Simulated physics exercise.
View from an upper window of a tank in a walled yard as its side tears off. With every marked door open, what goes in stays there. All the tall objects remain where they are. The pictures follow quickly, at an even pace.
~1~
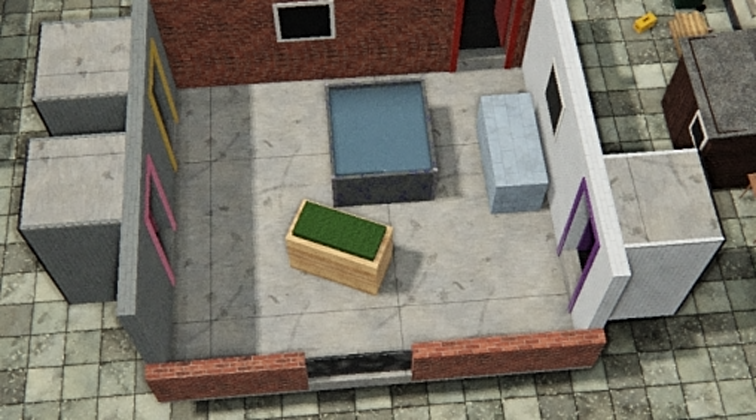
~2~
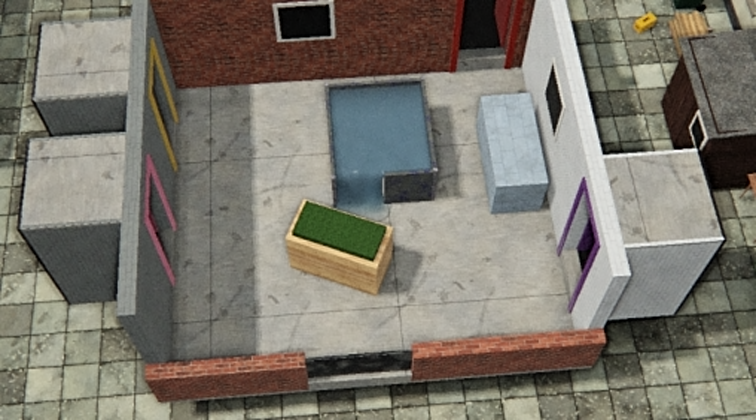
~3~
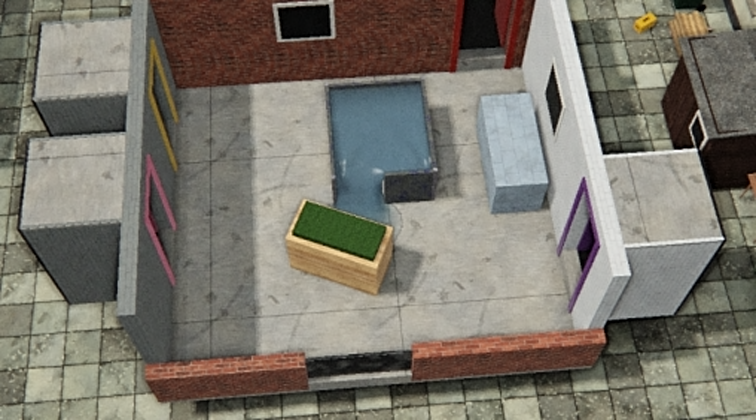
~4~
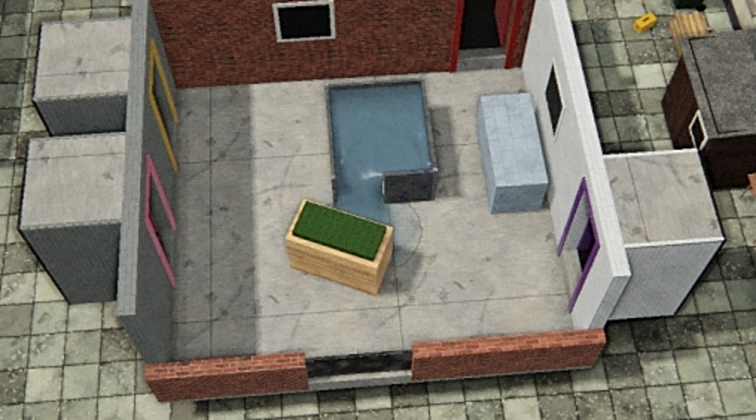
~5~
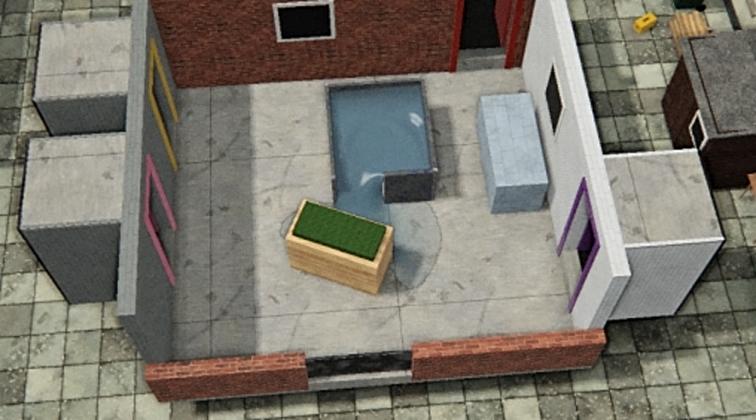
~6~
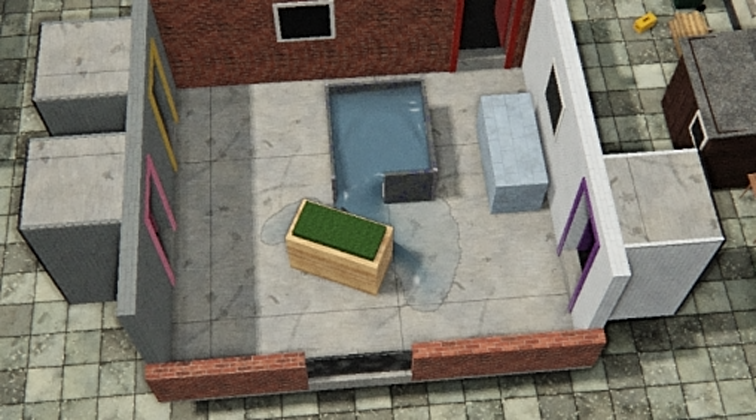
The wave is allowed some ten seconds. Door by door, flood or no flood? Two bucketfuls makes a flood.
Outcome: The yellow door does not exceed two buckets; the purple door does not exceed two buckets; the pink door does not exceed two buckets; the red door does not exceed two buckets.
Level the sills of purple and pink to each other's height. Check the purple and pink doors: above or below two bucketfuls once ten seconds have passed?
Log - purple: Above the mark; pink: Below the mark.
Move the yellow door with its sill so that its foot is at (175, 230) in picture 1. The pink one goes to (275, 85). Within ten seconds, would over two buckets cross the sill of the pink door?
One by one: The pink one is under.
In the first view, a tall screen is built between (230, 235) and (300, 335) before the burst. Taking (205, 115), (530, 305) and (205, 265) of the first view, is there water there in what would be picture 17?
In order: Soaked, soaked, untouched.
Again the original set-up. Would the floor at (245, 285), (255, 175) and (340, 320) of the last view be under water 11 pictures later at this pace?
The three points read clear, soaked through and clear.
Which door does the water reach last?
Result: The door marked red.
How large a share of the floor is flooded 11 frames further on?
By my count, 60 percent.
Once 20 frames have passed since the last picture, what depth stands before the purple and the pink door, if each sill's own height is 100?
I reckon it's around 70 and then 60 per cent.
A moment on, water covers 35 % of the floor; the yellow door not reached, the purple door not reached, the pink door not reached, the red door not reached.
Next, water covers 60 % of the floor; the yellow door wet at the sill, nothing in, the purple door wet at the sill, nothing in, the pink door under two buckets in, the red door not reached.
Then, water covers 70 % of the floor; the yellow door wet at the sill, nothing in, the purple door wet at the sill, nothing in, the pink door under two buckets in, the red door wet at the sill, nothing in.
Later, water covers 95 % of the floor; the yellow door wet at the sill, nothing in, the purple door wet at the sill, nothing in, the pink door under two buckets in, the red door wet at the sill, nothing in.
In the end, water covers 95 % of the floor; the yellow door wet at the sill, nothing in, the purple door wet at the sill, nothing in, the pink door under two buckets in, the red door wet at the sill, nothing in.
